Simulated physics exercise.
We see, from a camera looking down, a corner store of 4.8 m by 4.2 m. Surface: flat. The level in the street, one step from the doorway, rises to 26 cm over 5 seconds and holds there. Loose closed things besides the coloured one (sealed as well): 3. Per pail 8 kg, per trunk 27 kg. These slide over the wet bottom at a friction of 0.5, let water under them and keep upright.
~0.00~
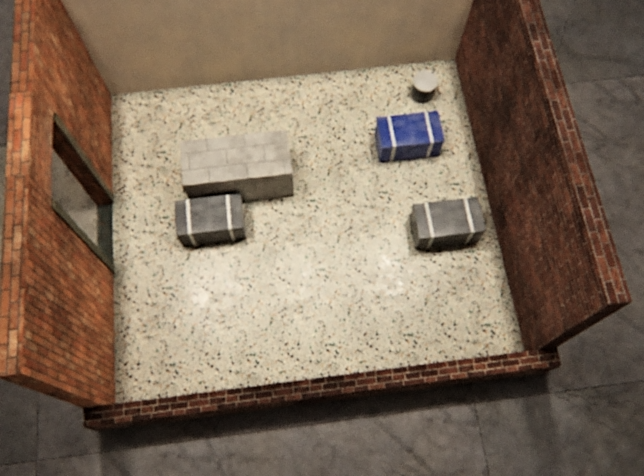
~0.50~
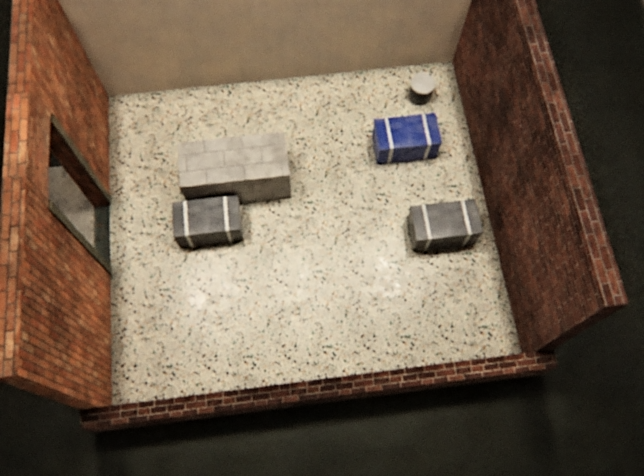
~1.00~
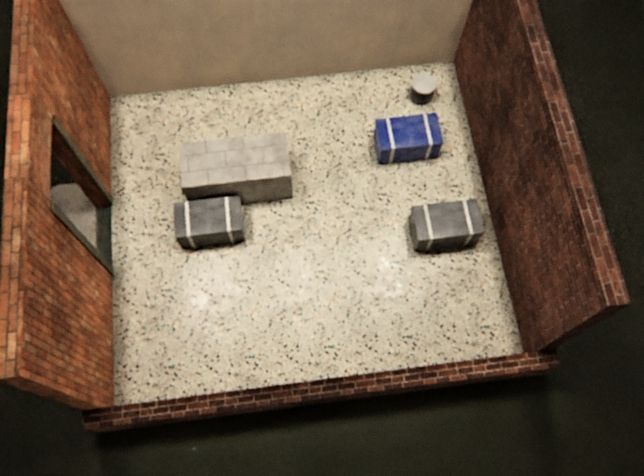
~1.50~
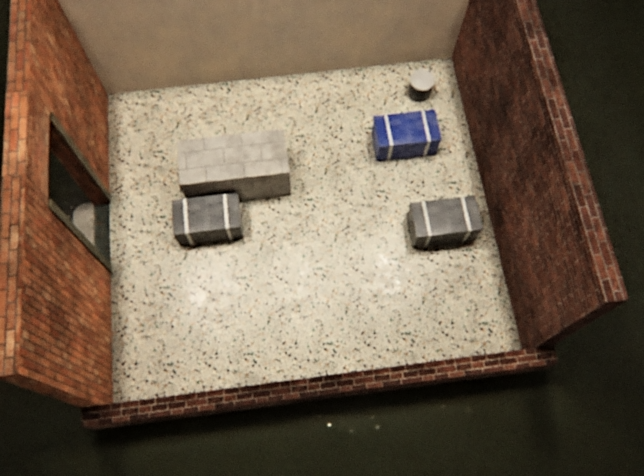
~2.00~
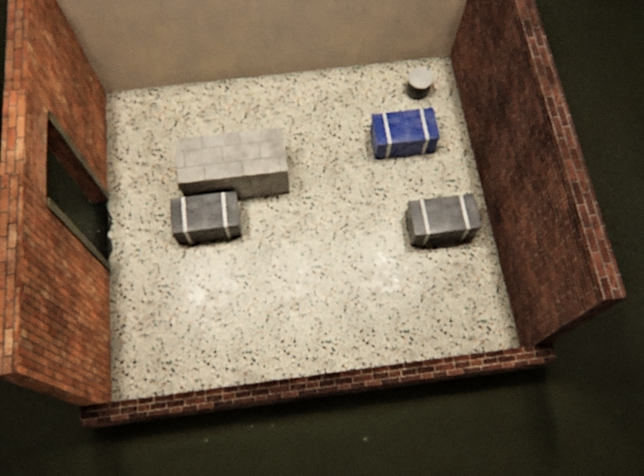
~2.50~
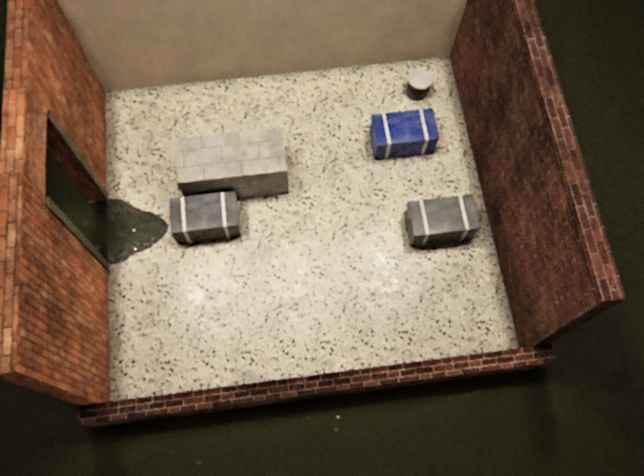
Dark water surrounded a brick-walled room seen from above, then crept in through the opening on the left and spread toward a gray trunk, while the blue trunk and everything else inside stayed put.
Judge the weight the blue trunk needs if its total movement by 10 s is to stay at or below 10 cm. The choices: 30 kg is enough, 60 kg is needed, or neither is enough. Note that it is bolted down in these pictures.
Prediction: The lesser amount steadies it.
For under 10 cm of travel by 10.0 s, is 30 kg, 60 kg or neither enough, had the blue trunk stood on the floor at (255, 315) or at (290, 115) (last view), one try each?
The big mass is needed; the small mass already works.
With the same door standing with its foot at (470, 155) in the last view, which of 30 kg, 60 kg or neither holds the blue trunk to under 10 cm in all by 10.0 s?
The big mass is needed.
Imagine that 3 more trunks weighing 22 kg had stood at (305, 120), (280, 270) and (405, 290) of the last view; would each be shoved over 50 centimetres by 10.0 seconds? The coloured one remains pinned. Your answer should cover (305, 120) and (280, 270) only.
In order: Within the mark, above the mark.
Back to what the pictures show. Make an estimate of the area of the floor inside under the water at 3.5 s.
That flooded area is roughly 2.0 m2.
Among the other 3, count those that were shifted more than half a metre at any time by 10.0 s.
Counting them up, I find 1.
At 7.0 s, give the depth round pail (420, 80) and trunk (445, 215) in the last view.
I'd estimate 0 cm for the first and 2 cm for the second.
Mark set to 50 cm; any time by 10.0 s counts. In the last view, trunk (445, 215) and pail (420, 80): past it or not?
First within the mark, second within the mark.
After 3.5 s the blue trunk would be 0 cm from its start with 30 kg and 0 cm from its start with 60 kg; 0 cm of water round it then.
After 4.5 s the blue trunk would be 0 cm from its start with 30 kg and 0 cm from its start with 60 kg; 0 cm of water round it then.
After 7.0 s the blue trunk would be 0 cm from its start with 30 kg and 0 cm from its start with 60 kg; 1 cm of water round it then.
After 10.0 s the blue trunk would be 0 cm from its start with 30 kg and 0 cm from its start with 60 kg; 5 cm of water round it then.
